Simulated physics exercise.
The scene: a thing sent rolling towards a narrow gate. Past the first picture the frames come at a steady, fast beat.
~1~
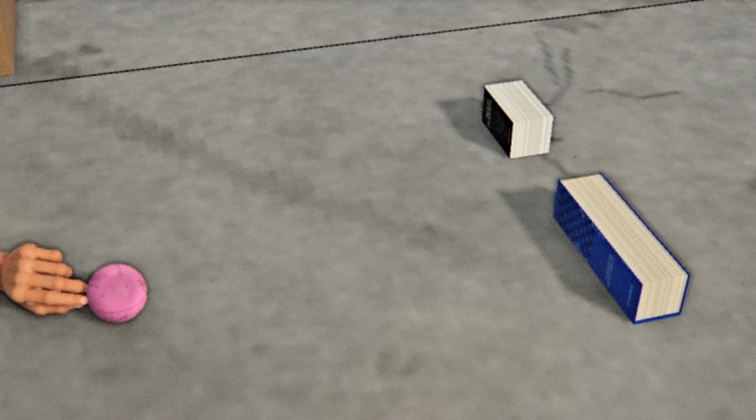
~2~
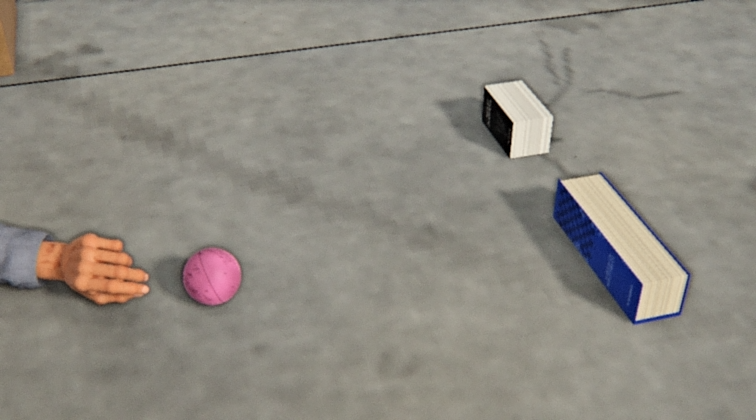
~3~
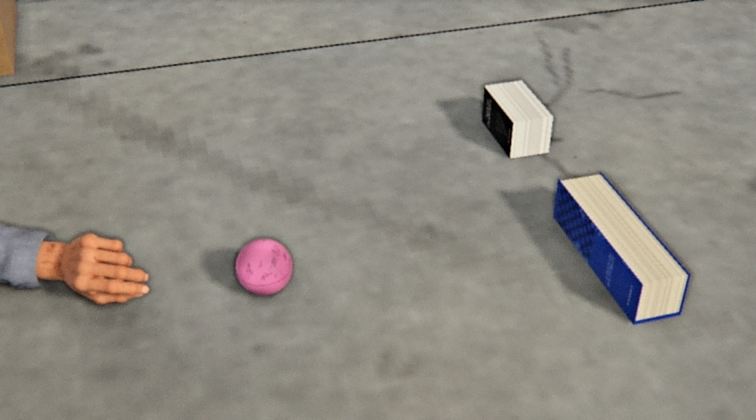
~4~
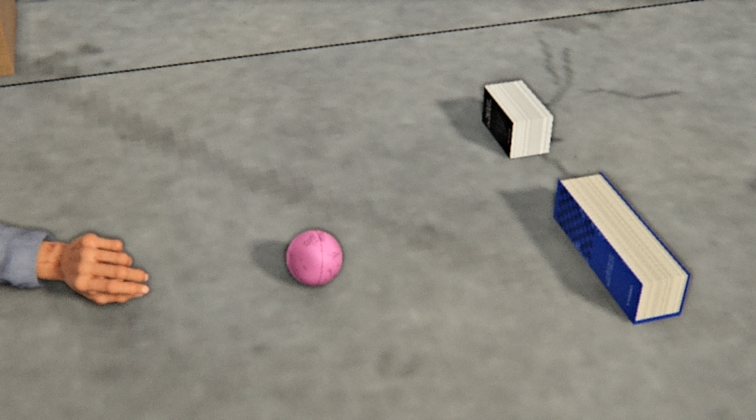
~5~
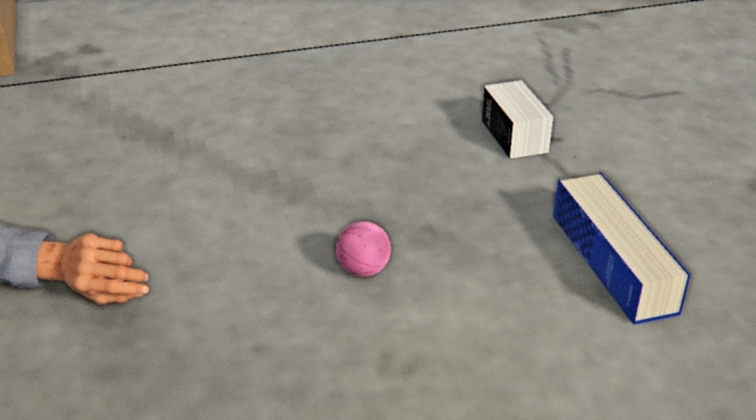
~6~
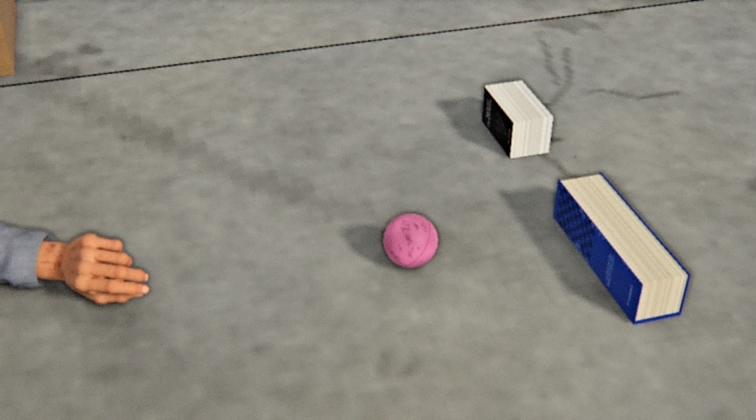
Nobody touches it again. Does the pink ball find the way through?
The pink ball is stopped.
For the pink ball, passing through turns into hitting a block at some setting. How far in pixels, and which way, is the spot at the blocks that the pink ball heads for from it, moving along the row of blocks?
Some 32 pixels, up.
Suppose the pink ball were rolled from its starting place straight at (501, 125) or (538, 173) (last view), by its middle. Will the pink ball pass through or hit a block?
Try by try, it is stopped; rolls through.
Then, 0.50 s after the last picture, pink ball coming back near (481, 227).
By the end, the pink ball bounces off.
